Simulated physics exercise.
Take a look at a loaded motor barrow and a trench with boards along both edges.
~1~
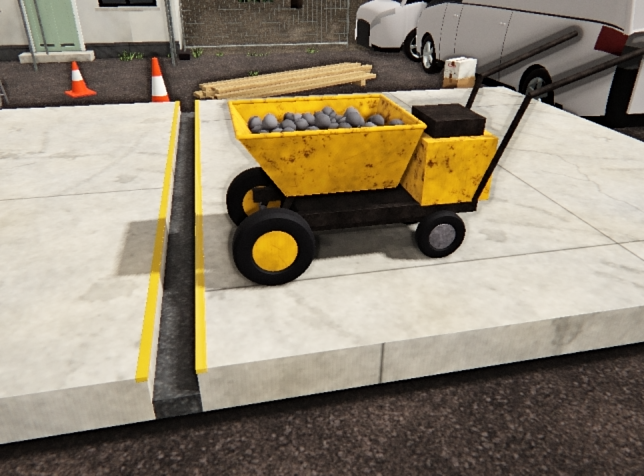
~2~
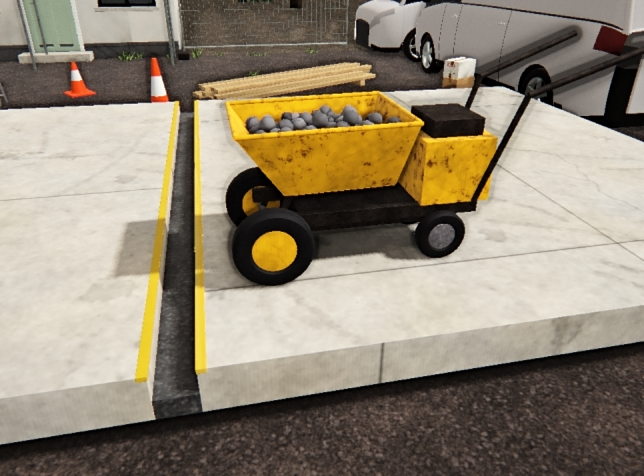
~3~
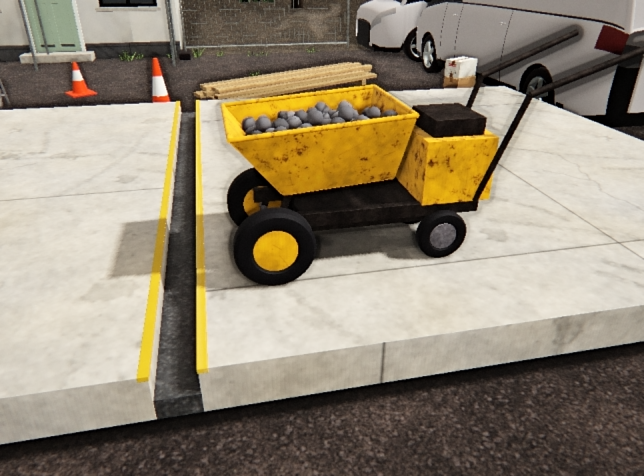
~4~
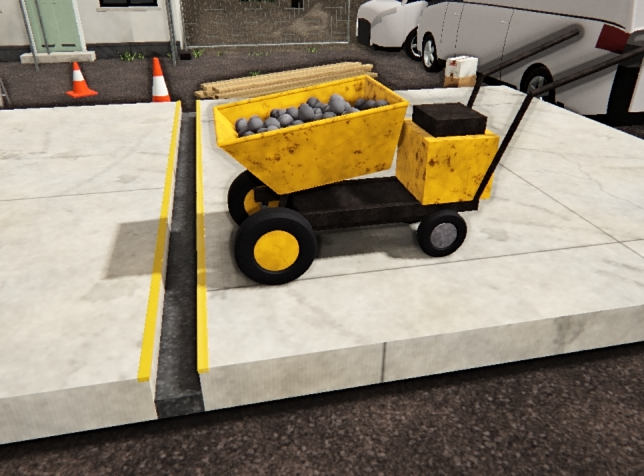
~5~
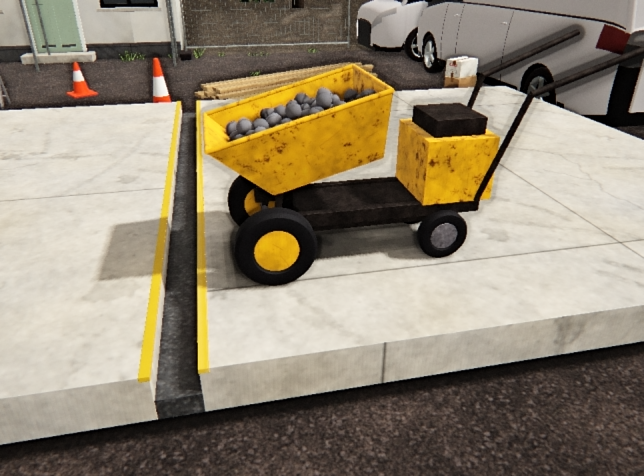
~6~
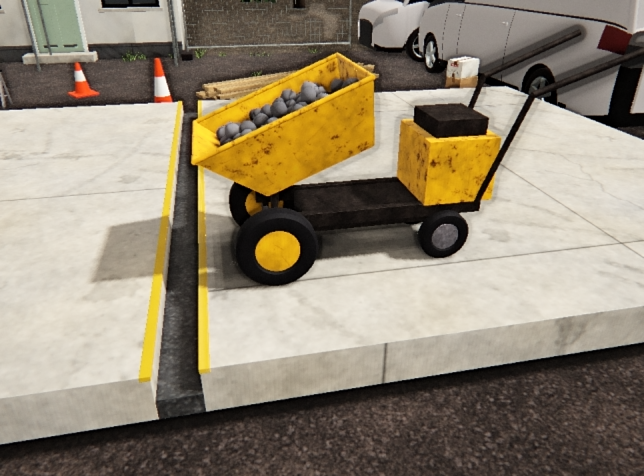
On a raised platform of pale slabs beside dark asphalt, seen from slightly above and side-on, a narrow dark trench with yellow-edged sides runs across the left. A yellow motor barrow heaped with round grey cobbles stands just right of it, with orange cones, timber and white vehicles behind. The skip starts level, then tilts steadily down to the left, while the wheels and camera stay still.
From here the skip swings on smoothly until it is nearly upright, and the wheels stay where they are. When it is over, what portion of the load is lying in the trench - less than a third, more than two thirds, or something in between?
Less than a third is lying there.
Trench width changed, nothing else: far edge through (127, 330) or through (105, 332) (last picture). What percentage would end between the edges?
In order: Some 30 per cent, then some 50 per cent.
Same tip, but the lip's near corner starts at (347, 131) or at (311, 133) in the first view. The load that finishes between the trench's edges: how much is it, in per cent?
First try: Some 40 %; second try: 50 %.
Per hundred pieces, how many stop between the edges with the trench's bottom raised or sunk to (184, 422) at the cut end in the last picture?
I'd put it at about 0 in a hundred.
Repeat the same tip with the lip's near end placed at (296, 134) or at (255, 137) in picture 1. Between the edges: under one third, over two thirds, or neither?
Note - stop 1: In the middle band; stop 2: Under a third.
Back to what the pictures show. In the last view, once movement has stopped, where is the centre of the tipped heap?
The centre comes to rest close to (90, 269).
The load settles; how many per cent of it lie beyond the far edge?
I'd estimate about 95 per cent of the load.
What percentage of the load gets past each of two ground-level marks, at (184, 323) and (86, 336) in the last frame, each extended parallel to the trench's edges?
100 % and 60 %.
Just after the last frame, skip tipped steeply; every one in the skip.
A moment on, skip tipped right over; roughly two thirds in the skip; roughly a third beyond it; about a tenth falling.
Further on, skip tipped right over; about a tenth in the skip; the larger part beyond it.
When it is over, skip tipped right over; about a tenth in the skip; just a few in or heaped over the trench; almost all beyond it.
